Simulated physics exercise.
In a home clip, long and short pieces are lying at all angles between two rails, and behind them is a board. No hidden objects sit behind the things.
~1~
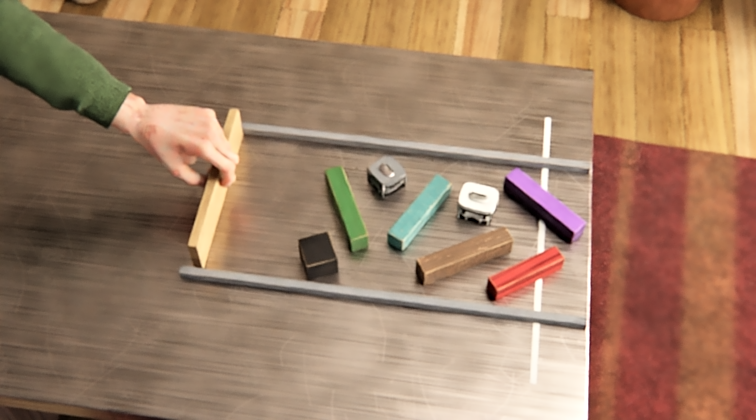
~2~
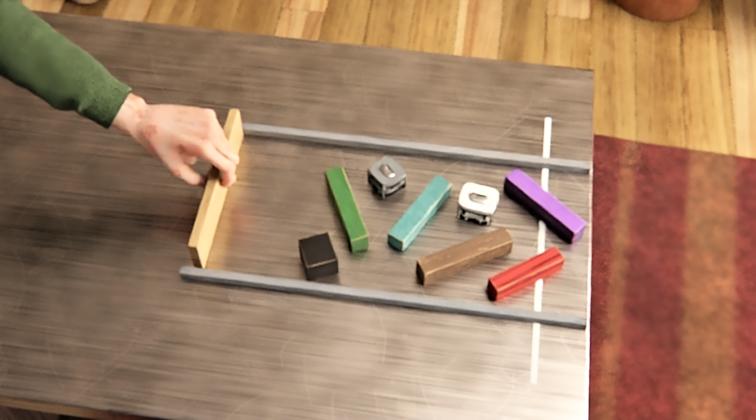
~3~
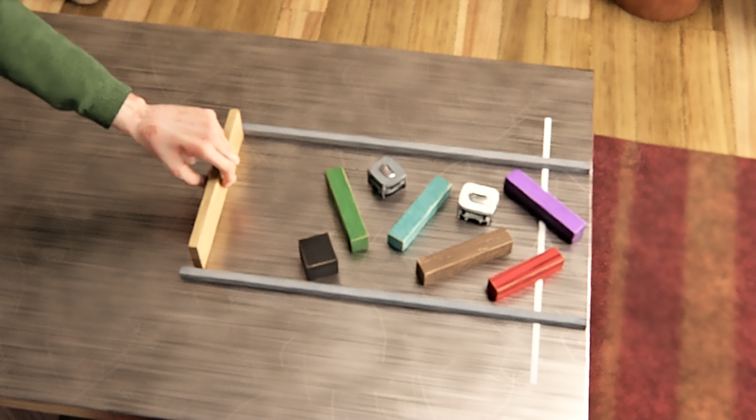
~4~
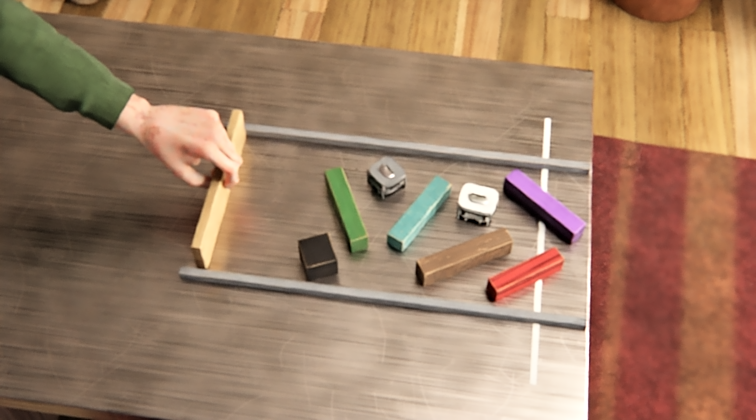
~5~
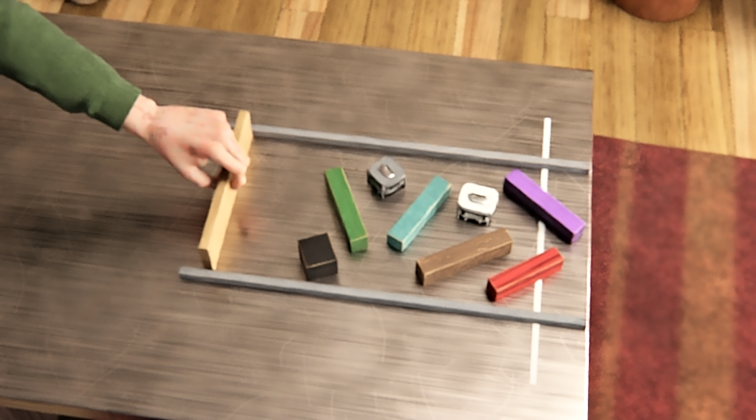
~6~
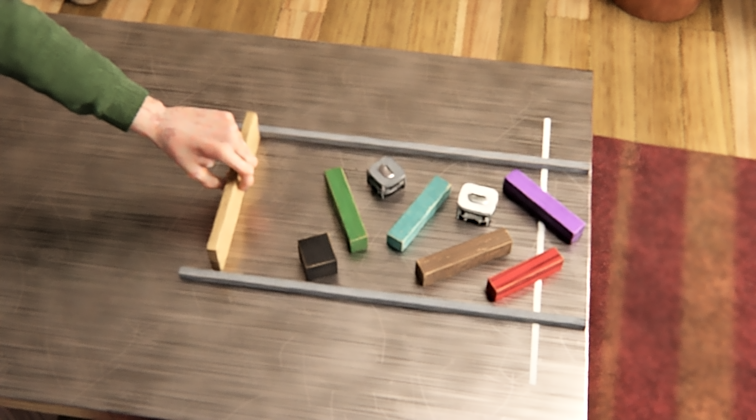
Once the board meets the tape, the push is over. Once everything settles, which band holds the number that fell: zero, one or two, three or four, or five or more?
It is in the band three or four.
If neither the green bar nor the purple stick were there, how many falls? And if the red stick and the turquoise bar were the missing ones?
That gives 3 for the first pair taken away and 2 for the second.
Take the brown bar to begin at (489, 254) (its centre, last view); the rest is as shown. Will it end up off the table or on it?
In the end the brown bar slides off.
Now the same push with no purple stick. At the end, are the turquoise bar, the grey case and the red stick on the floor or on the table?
Note: Turquoise bar is on by the end; grey case is on by the end; red stick is off by the end.
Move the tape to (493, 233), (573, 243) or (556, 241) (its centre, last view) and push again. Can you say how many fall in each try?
In that order 0, 5 and 4.
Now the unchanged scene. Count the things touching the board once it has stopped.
Looks like 3 of them, all told.
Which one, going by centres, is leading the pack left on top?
Turquoise bar.
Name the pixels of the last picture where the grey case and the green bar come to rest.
In the last picture, roughly (559, 181) and (551, 236).
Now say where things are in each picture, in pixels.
The first frame shows purple stick (544, 205); red stick (526, 273); white case (477, 204); board (217, 187); tape (541, 238).
The second frame shows red stick (526, 273); turquoise bar (420, 212).
The third frame shows white case (478, 205); black block (318, 257).
The fourth frame shows purple stick (543, 206); brown bar (465, 257).
The fifth frame shows red stick (525, 274); board (227, 188).
The sixth frame shows purple stick (543, 206); red stick (525, 274); white case (477, 205); board (235, 190); tape (541, 239).
Soon after, none off yet; purple stick at rest near (543, 206); red stick at rest near (525, 274); white case at rest near (477, 205).
Then, none off yet; purple stick at rest near (544, 206); red stick at rest near (527, 275); white case moved about its own width near (511, 212).
At rest, the number that fall off is three or four; fallen, brown bar, white case, red stick and purple stick.
